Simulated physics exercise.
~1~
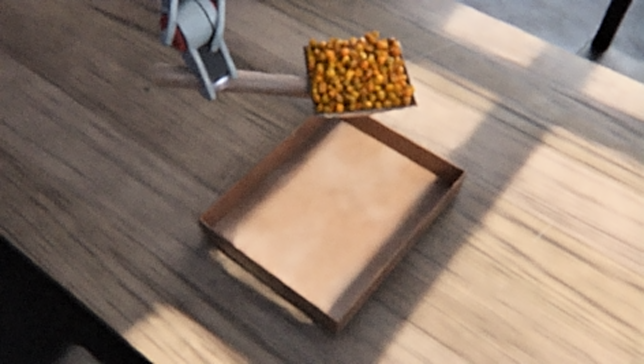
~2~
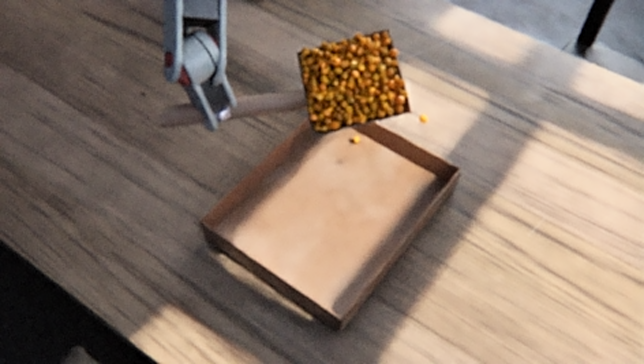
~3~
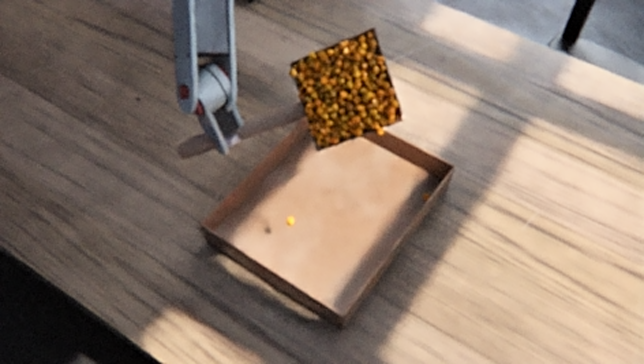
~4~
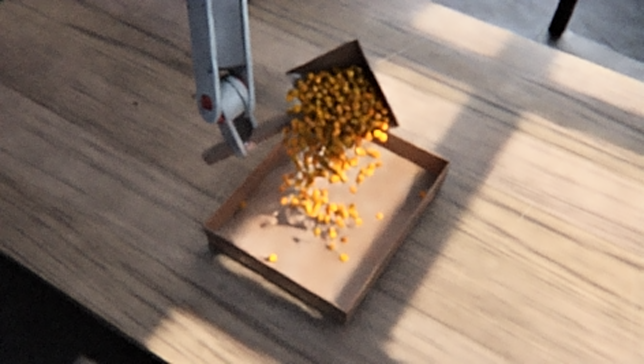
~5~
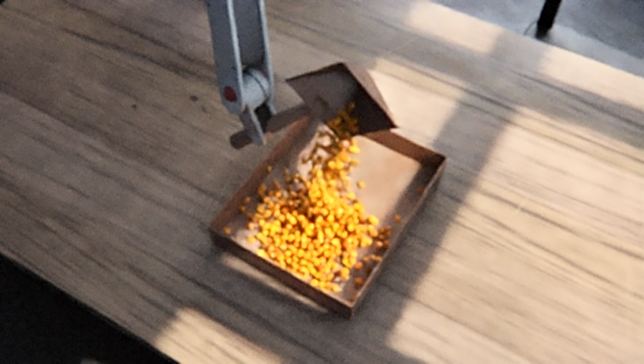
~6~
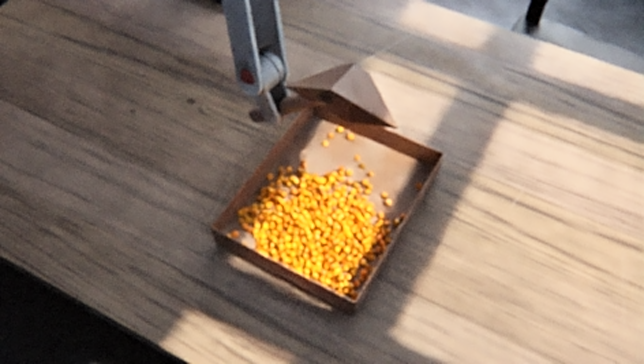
On a wooden table crossed by bands of sunlight and shadow, seen from above at a slant, a shallow brown tray sits empty in the middle. A grey robot arm at the upper left holds a square scoop heaped with orange-yellow corn kernels over the tray's far end. The scoop tips steadily, and a few kernels drop first. Then the load slides out in a thick stream and spreads across the tray floor. The scoop keeps turning until it is upside down and empty, leaving the kernels in a bright pile toward the tray's near end.
